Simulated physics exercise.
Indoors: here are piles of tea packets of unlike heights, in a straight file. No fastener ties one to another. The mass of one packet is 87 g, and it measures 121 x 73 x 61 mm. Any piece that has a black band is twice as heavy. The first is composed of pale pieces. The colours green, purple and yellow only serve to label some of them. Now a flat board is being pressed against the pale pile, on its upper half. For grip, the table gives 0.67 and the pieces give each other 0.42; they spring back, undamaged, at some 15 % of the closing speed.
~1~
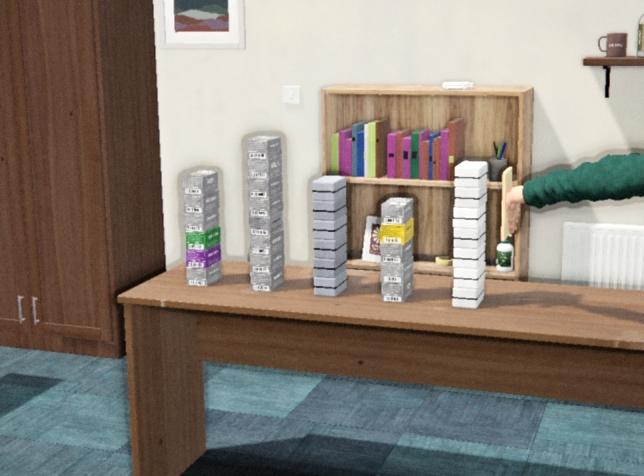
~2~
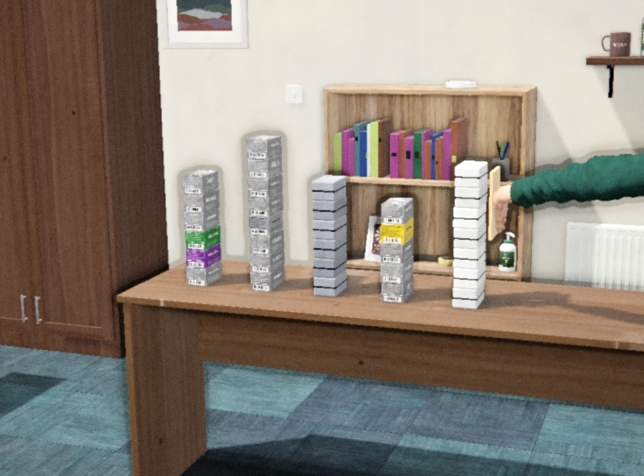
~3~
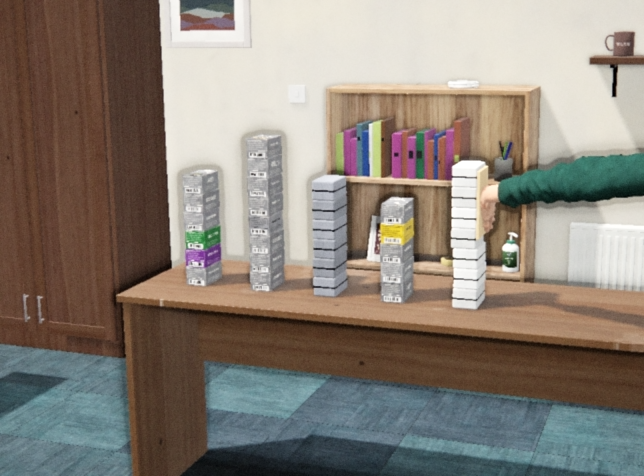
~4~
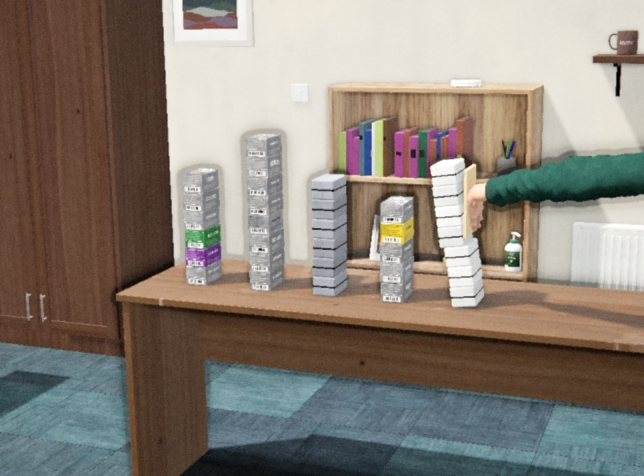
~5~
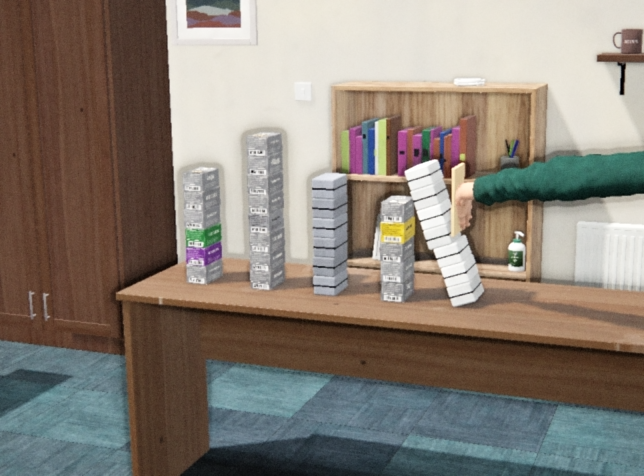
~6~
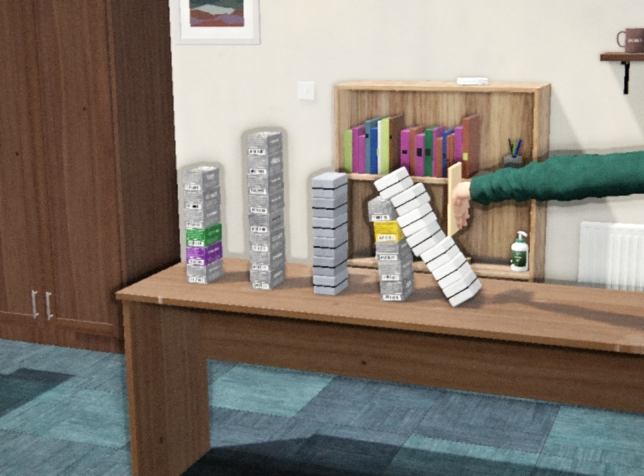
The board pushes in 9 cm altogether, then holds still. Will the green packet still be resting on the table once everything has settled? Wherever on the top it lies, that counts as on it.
No.
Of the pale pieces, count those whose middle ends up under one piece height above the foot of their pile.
The tally of pale pieces is 3.
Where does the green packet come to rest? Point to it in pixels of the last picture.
In the last picture it comes to a stop at about (72, 463).
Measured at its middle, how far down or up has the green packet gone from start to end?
87 cm lower.
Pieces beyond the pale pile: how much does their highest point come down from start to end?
Roughly 22 cm.
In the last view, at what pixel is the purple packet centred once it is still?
End point in last frame: Roughly (168, 264).
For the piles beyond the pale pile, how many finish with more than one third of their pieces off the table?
That would be 1 of them.
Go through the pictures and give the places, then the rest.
In the first frame (pixels give the middle of a visible side; the camera moves round a little), board (504, 198) 7 cm short; green packet (195, 241); yellow packet (392, 234); purple packet (196, 259); none of the others has stirred.
Board (491, 197) 31 mm short; green packet (195, 241), in the second frame.
Board (478, 196) 7 mm in; green packet (195, 241), in the third frame.
Board (465, 195) 44 mm in, top of the pale pile leaning 9°; green packet (195, 240); none of the others has stirred, in the fourth frame.
Board (453, 194) 8 cm in, top of the pale pile leaning 20°; green packet (195, 239); none of the others has stirred, in the fifth frame.
Board (450, 193) 9 cm in, stopped, top of the pale pile leaning 29°; green packet (195, 238); yellow packet (386, 232) 5° from how it stood; purple packet (196, 256); steepest lean 5°, the packet at (380, 211); movement in 5 of them, in the sixth frame.
Then, 0.19 s past the last view, 7 of the pale pile down; none of the 25 other packets off the table, 11 disturbed; green packet unmoved; yellow packet 29° from how it stood, 32 mm lower.
Then, 0.51 s past the last view, 7 of the pale pile down; none of the 25 other packets off the table, 19 disturbed; green packet unmoved; yellow packet 44° from how it stood, 12 cm lower.
Then, 1.07 s past the last view, 7 of the pale pile down; 3 of the 25 other packets off the table; green packet on its side; purple packet on its side.
In the end, 7 of the pale pile down; 5 of the 25 other packets off the table; green packet upside down; purple packet on its side; yellow packet 45° from how it stood, 12 cm lower. From the last view, middles, green packet near (72, 463), purple packet near (168, 264).
